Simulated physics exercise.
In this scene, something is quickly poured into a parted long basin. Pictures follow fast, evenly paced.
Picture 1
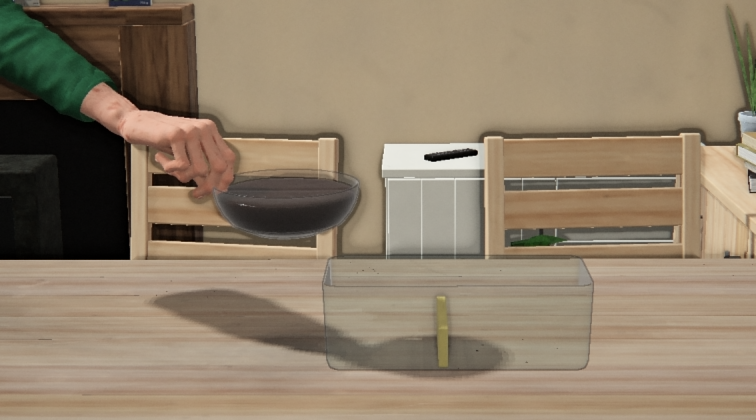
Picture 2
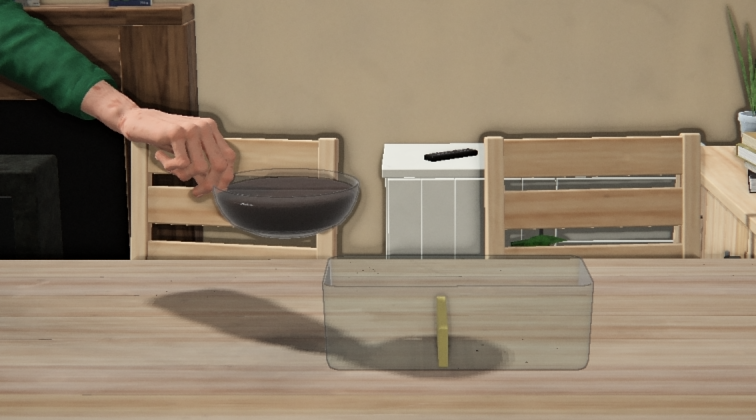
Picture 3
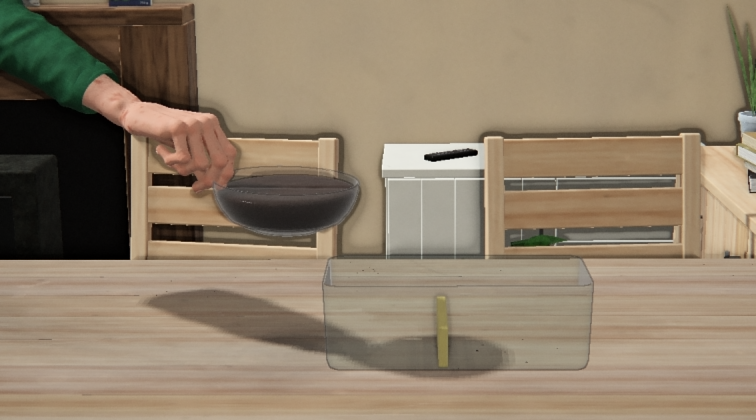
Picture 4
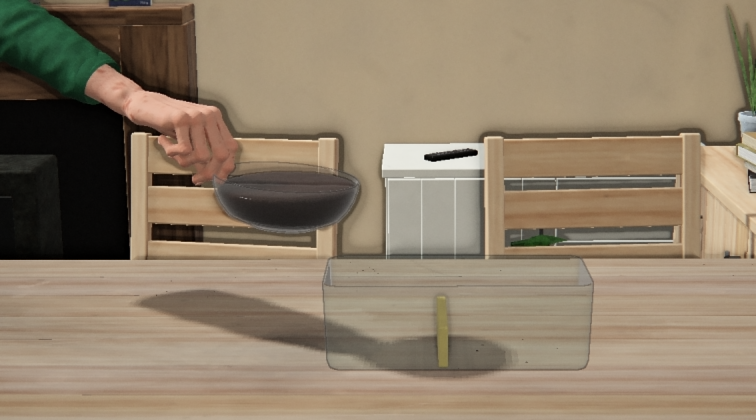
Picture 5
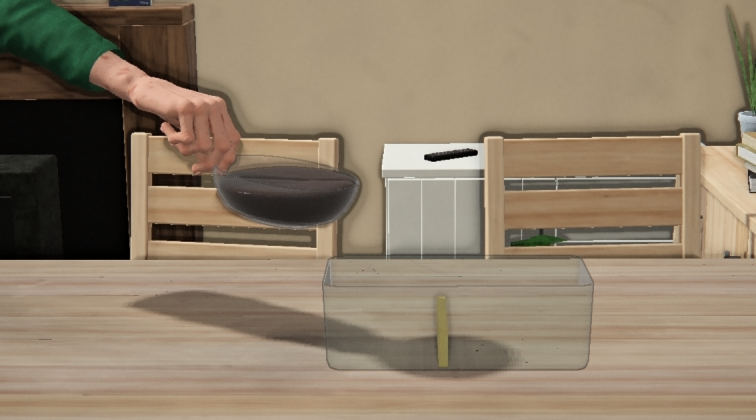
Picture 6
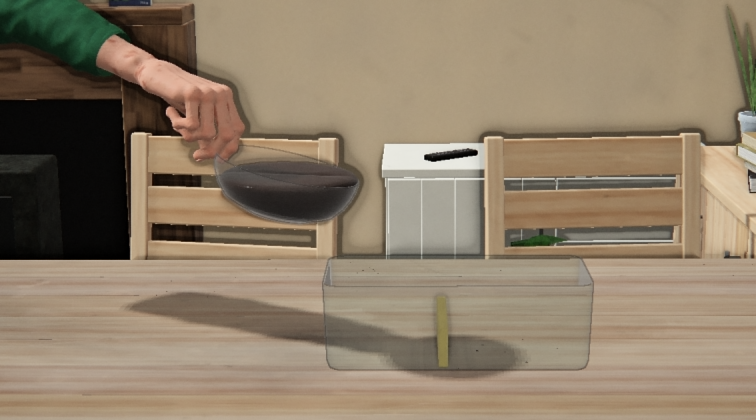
A hand in a green sleeve holds a clear bowl of dark liquid at the left, above a wooden table seen level from the side in a room with a beige wall. A transparent long basin with a yellowish upright strip stands on the table, before pale wooden chairs and a white cabinet. The hand rises slightly, slowly tilting the bowl rightward, while the camera stays still.
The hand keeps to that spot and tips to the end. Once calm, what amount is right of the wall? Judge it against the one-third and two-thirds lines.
Middling share.
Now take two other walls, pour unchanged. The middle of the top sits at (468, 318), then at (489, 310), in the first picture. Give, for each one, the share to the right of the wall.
Note: Roughly 15 % in case one, 5 % in case two.
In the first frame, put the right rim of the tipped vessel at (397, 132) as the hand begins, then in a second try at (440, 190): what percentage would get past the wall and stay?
Roughly 90 per cent, and 95 per cent.
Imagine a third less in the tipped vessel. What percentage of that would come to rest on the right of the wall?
35 %.
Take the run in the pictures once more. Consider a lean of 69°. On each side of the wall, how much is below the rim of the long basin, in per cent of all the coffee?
Left 20, right 15.
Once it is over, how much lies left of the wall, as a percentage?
I'd say near 45 in a hundred.
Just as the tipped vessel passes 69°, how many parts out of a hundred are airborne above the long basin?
I'd say some 40 per cent of it.
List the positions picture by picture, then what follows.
The first picture shows tilt 0°; pouring edge (359, 184); surface from (218, 191) to (356, 191); the long basin's rim runs from (326, 272) to (587, 271); the wall's top is at (442, 313).
The second picture shows tilt 1°; pouring edge (359, 184); surface from (218, 190) to (356, 190).
The third picture shows tilt 2°; pouring edge (359, 184); surface from (218, 188) to (356, 189).
The fourth picture shows tilt 5°; pouring edge (358, 184); surface from (218, 184) to (356, 186).
The fifth picture shows tilt 9°; pouring edge (358, 184); surface from (219, 179) to (357, 182).
The sixth picture shows tilt 14°; pouring edge (358, 184); surface from (220, 173) to (356, 180); 2 per cent is over the edge.
A moment on, the tilt is 69° and 21 per cent is still to pour, 21 is left of the wall and 17 right of it.
Next, the tilt is 107° and 0 per cent is still to pour, 42 is left of the wall and 54 right of it.
Then the tilt is 119° and 0 per cent is still to pour, 43 is left of the wall and 54 right of it.
Later the tilt is 119° and 0 per cent is still to pour, 43 is left of the wall and 54 right of it.
In the end 43 per cent lies left of the wall, 54 right of it and 2 outside.
